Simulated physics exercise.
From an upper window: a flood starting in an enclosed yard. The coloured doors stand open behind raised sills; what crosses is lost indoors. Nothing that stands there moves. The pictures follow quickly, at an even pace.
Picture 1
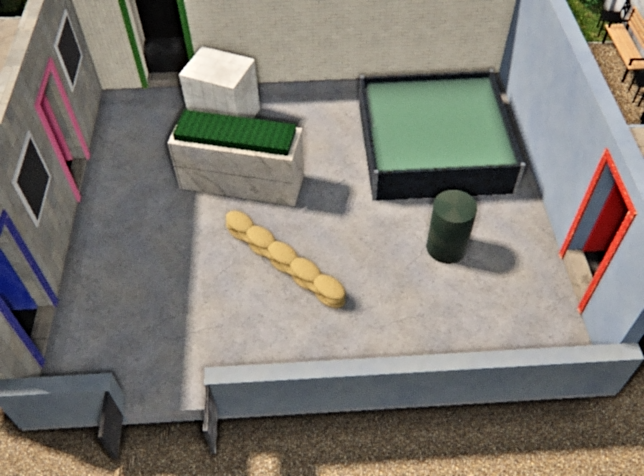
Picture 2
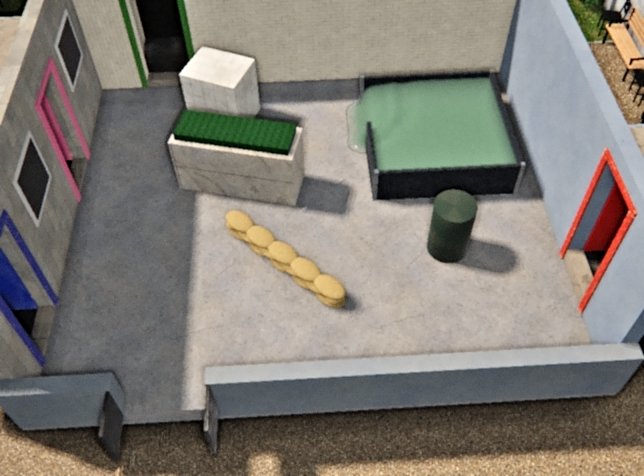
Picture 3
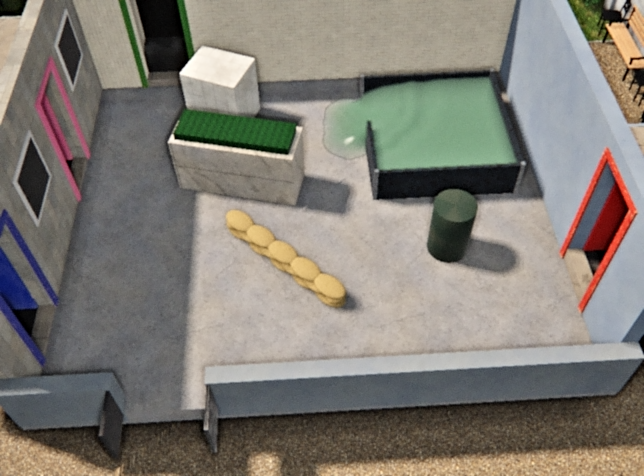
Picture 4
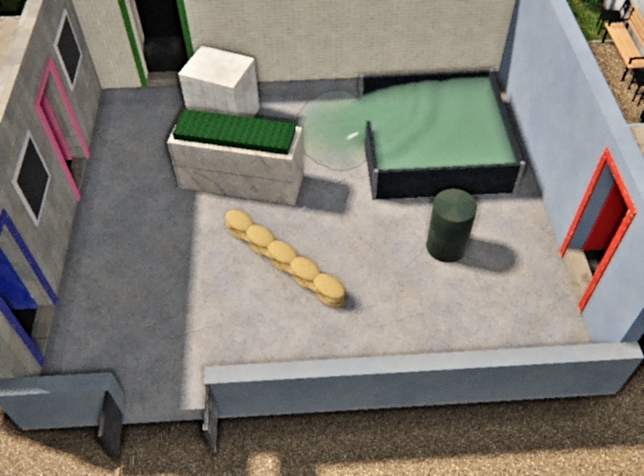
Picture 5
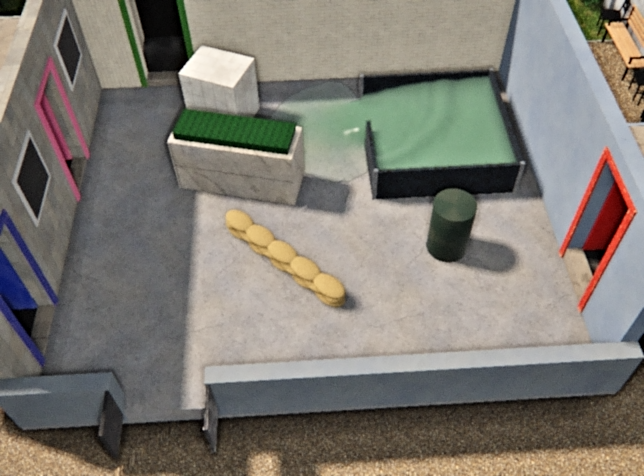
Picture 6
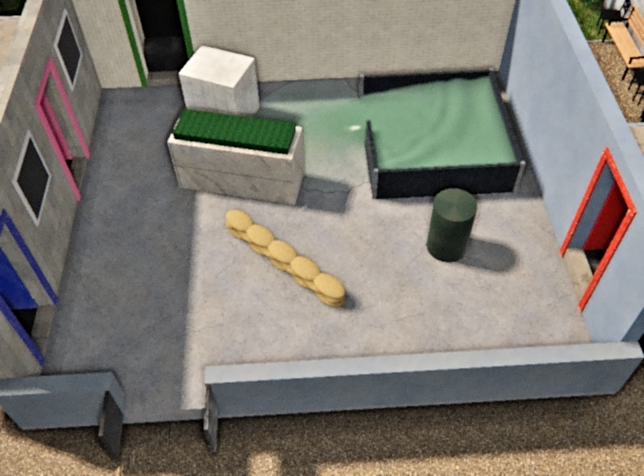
In a walled yard with coloured doorways, green water sat still in a dark tank, then poured out through its left side and spread leftward across the paving toward the pale blocks.
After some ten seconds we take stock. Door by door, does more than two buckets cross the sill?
One by one: The green door stays under that; the pink door takes more than that; the red door stays under that; the blue door stays under that.
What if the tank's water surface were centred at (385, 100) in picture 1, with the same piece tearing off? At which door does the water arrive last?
Last comes the red one.
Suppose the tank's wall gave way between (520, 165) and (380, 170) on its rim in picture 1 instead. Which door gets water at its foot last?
It is the green one.
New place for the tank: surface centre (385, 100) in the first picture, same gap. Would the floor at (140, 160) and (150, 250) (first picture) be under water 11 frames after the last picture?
As listed: Under water, free of water.
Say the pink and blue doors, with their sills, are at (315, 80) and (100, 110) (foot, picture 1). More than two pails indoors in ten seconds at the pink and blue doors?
In short: Pink lets more in; blue goes over.
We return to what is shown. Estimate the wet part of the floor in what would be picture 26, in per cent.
Roughly 30 per cent.
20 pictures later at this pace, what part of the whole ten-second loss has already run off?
About 5 per cent.
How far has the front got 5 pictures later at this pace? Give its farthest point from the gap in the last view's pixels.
Close to (138, 155).
A moment on, water covers 15 % of the floor; the green door not reached, the pink door not reached, the red door not reached, the blue door not reached.
Next, water covers 25 % of the floor; the green door wet at the sill, nothing in, the pink door wet at the sill, nothing in, the red door not reached, the blue door not reached.
Then, water covers 30 % of the floor; the green door wet at the sill, nothing in, the pink door under two buckets in, the red door not reached, the blue door not reached.
Later, water covers 60 % of the floor; the green door under two buckets in, the pink door over two buckets in, the red door not reached, the blue door wet at the sill, nothing in.
In the end, water covers 85 % of the floor; the green door under two buckets in, the pink door far over two buckets in, the red door wet at the sill, nothing in, the blue door wet at the sill, nothing in.
